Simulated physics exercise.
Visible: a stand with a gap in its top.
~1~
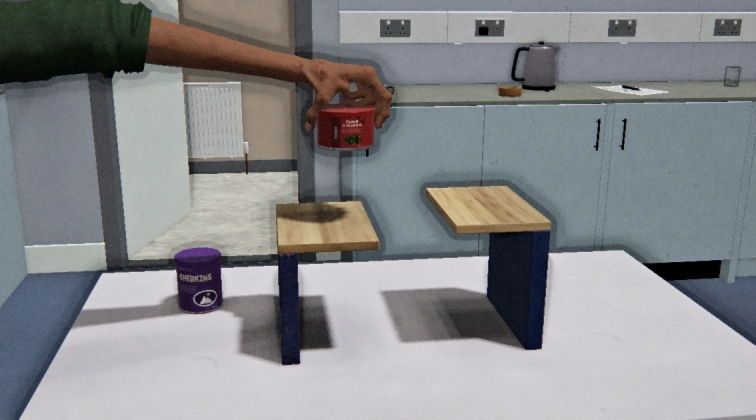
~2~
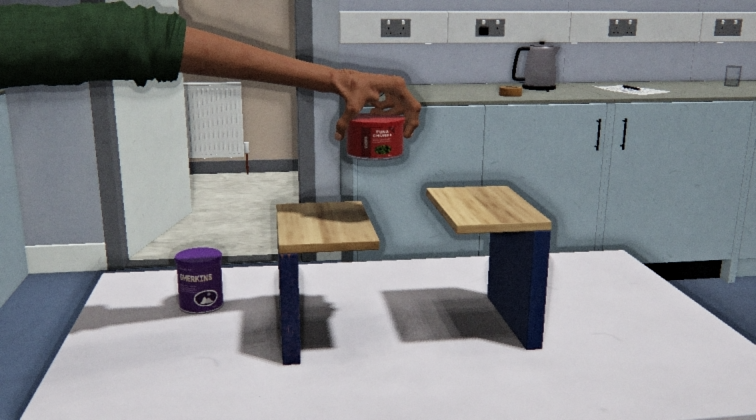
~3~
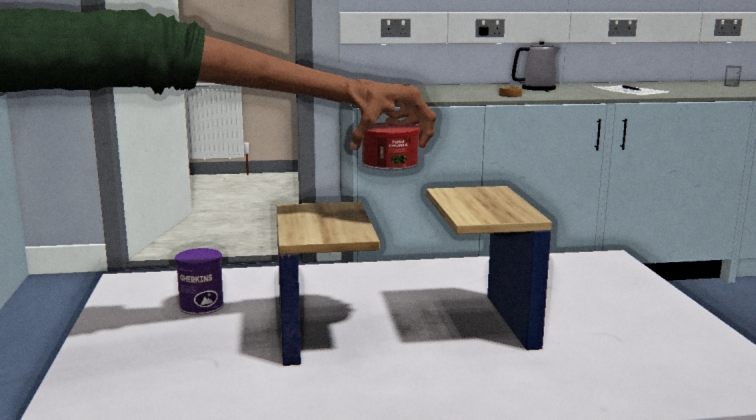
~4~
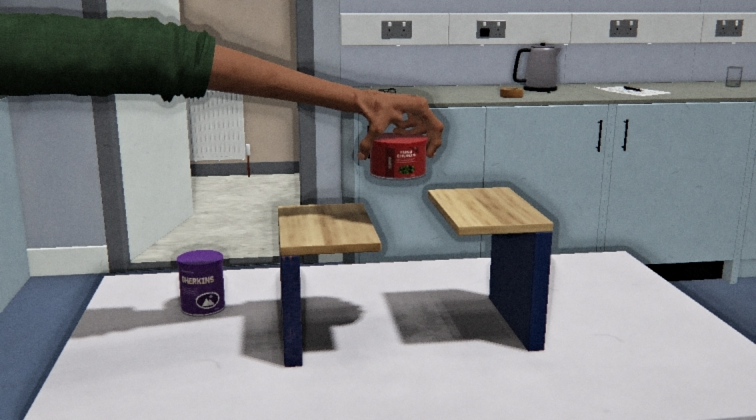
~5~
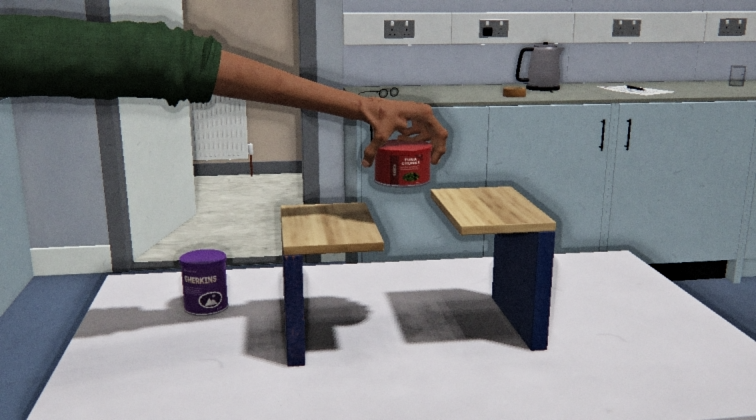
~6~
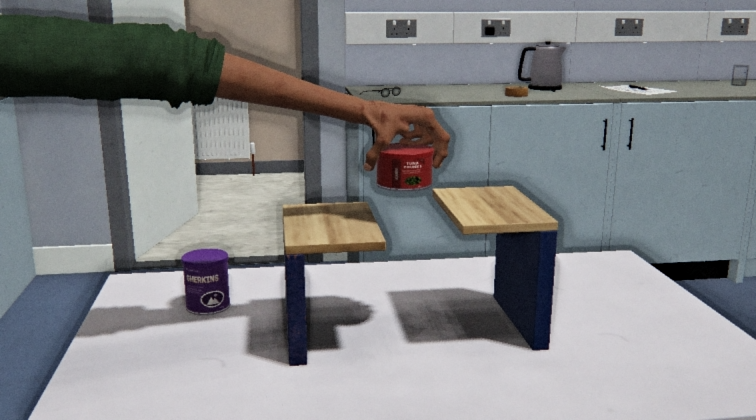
A hand reaching in from the left carried a red tub rightward and lowered it slightly until it hung above the gap between two wooden-topped stands, while a purple tin stayed on the white table.
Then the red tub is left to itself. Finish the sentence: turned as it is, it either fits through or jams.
Turned as it is, it fits through.
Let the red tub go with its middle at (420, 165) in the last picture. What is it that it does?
Then it reaches the table.
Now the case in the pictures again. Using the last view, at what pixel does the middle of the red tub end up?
End position, last frame: About (434, 311).
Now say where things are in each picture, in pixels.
The first frame shows being brought over the gap; red tub (346, 127); purple tin (199, 280).
The second frame shows being brought over the gap; red tub (375, 136); purple tin (200, 280).
The third frame shows being brought over the gap; red tub (390, 146); purple tin (200, 281).
The fourth frame shows being brought over the gap; red tub (398, 156); purple tin (202, 283).
The fifth frame shows being brought over the gap; red tub (402, 163); purple tin (205, 282).
The sixth frame shows poised above the slot; red tub (404, 167); purple tin (207, 281).
Then, 0.30 s on from there, red tub turned 6° from how it was put near (418, 263).
Then, 0.40 s on from there, red tub turned 12° from how it was put near (432, 299).
In the end, moved from the start, red tub; purple tin unmoved. At the end, from the last picture's camera, red tub near (434, 311). The tub drops through.
